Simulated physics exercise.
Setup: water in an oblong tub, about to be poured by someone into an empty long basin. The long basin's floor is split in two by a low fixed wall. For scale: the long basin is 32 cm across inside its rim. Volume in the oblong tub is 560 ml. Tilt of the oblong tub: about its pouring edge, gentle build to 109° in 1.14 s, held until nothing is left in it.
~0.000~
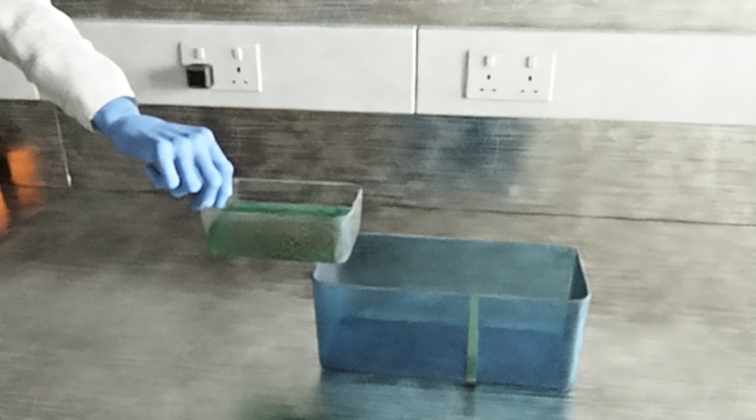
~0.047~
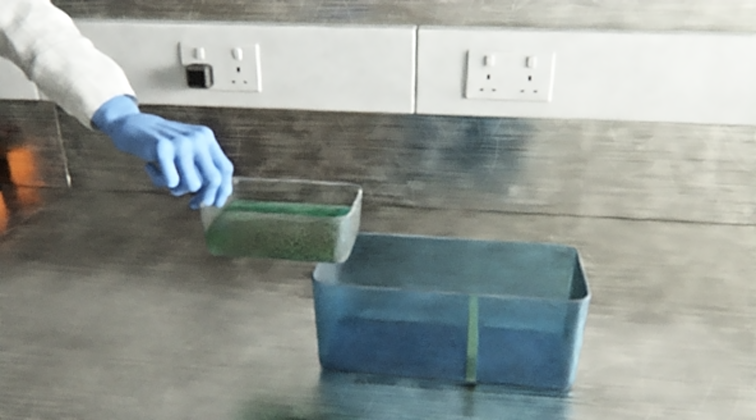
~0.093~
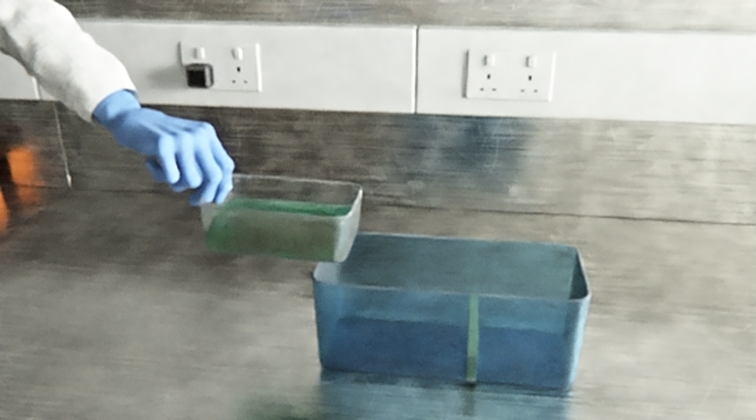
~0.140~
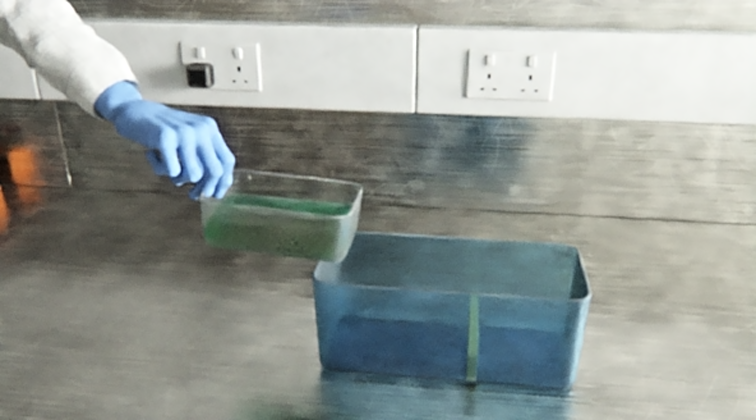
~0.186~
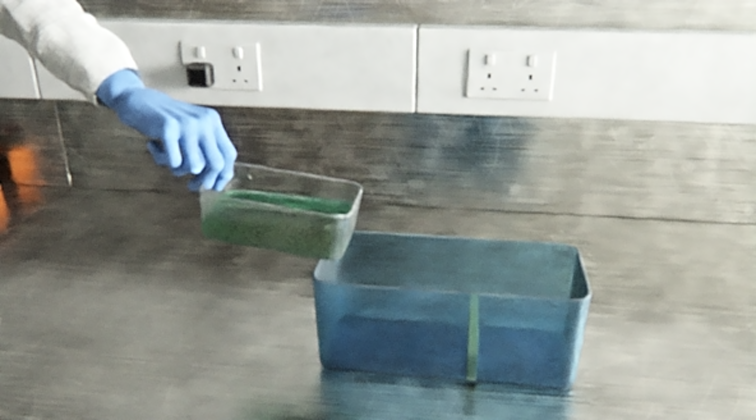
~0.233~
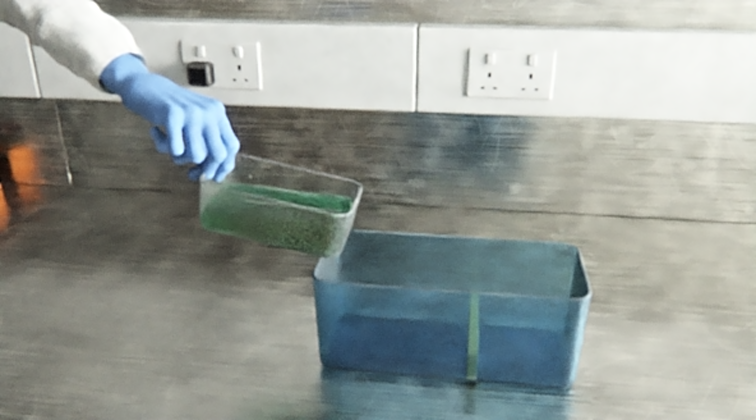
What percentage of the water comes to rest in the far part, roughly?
9 %.
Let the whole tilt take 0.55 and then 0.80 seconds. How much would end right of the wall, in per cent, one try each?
Result: 20 per cent, then 15 per cent.
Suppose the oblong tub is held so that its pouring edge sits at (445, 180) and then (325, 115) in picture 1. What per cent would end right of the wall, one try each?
Around 85 per cent first, around 10 per cent next.
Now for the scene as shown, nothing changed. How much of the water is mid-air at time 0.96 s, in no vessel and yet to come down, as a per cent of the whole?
About 10 per cent.
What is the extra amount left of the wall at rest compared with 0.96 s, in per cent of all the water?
Some 14 per cent.
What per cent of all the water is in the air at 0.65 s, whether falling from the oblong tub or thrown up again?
Close to 44 in a hundred.
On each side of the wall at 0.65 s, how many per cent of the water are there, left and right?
About 14 left, 0 right.
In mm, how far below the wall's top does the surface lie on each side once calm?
Left 16 mm, right 34 mm.
Then, 0.65 s in, the tilt is 67° and 42 per cent is still to pour, 14 is left of the wall and 0 right of it.
Then, 0.96 s in, the tilt is 103° and 6 per cent is still to pour, 75 is left of the wall and 6 right of it.
Then, 1.29 s in, the tilt is 109° and 0 per cent is still to pour, 88 is left of the wall and 9 right of it.
Then, 1.64 s in, the tilt is 109° and 0 per cent is still to pour, 88 is left of the wall and 9 right of it.
Finally, 88 per cent lies left of the wall, 9 right of it and 3 outside.
